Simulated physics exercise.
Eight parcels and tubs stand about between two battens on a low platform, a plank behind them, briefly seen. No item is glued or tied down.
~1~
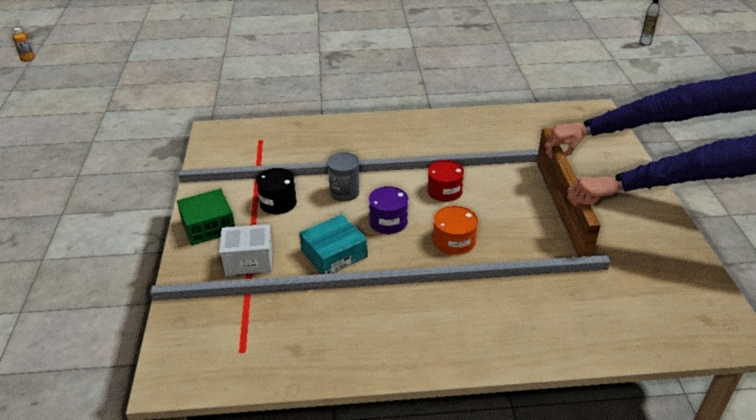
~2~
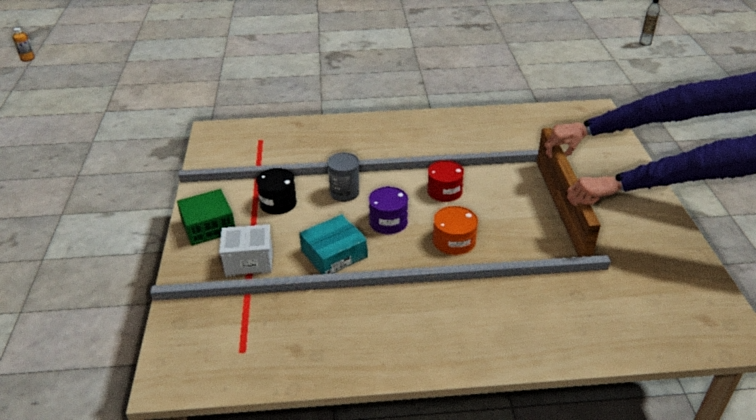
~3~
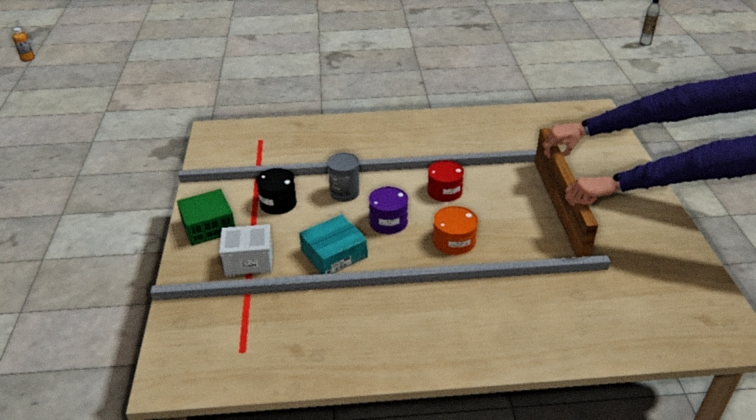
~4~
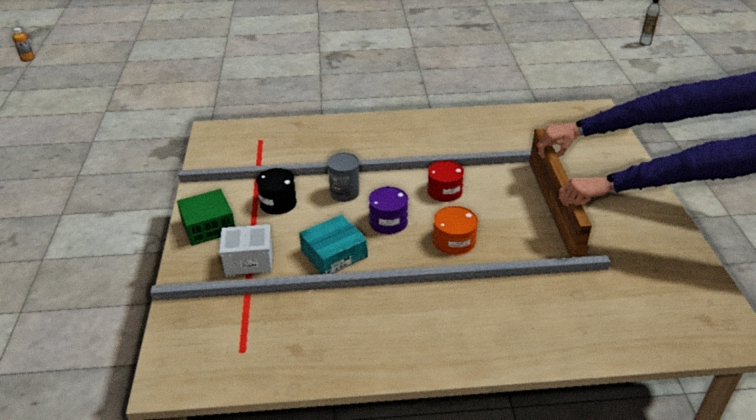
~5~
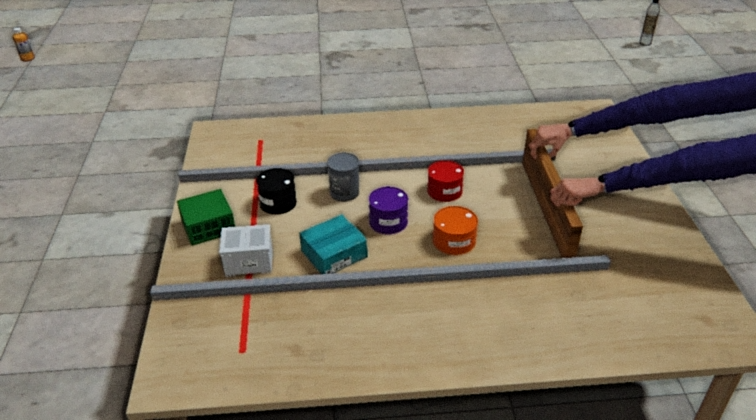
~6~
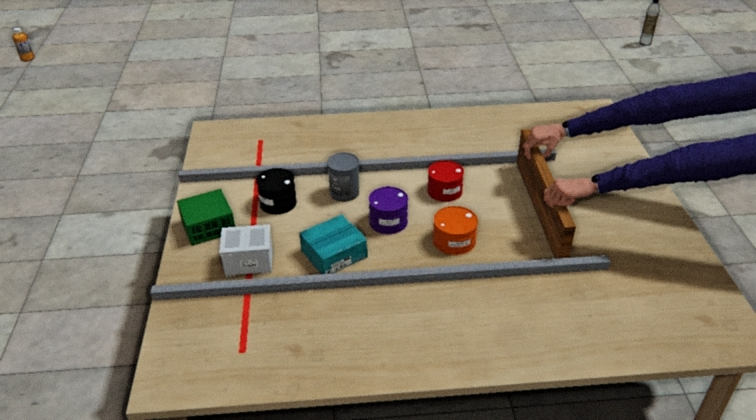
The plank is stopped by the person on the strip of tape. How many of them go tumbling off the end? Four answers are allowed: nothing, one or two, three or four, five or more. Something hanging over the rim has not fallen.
One or two fall off.
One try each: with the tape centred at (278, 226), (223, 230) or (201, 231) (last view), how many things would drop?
Try 1: 1; try 2: 4; try 3: 4.
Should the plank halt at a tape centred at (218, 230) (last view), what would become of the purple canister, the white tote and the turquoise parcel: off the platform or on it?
The purple canister keeps its place; the white tote is gone; and the turquoise parcel is gone.
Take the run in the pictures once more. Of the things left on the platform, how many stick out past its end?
The number overhanging is 1.
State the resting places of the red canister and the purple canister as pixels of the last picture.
Final pixels, roughly: (236, 197) for the first, (232, 219) for the other.
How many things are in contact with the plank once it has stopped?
I count 3 of them.
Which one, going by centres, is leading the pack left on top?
Foremost: The turquoise parcel.
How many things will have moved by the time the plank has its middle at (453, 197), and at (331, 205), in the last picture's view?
First 2, then 7.
Soon after, none off yet; green crate at rest near (207, 217); white tote at rest near (247, 251); black canister at rest near (277, 191).
In the end, the number that fall off is one or two; gone, white tote and green crate.
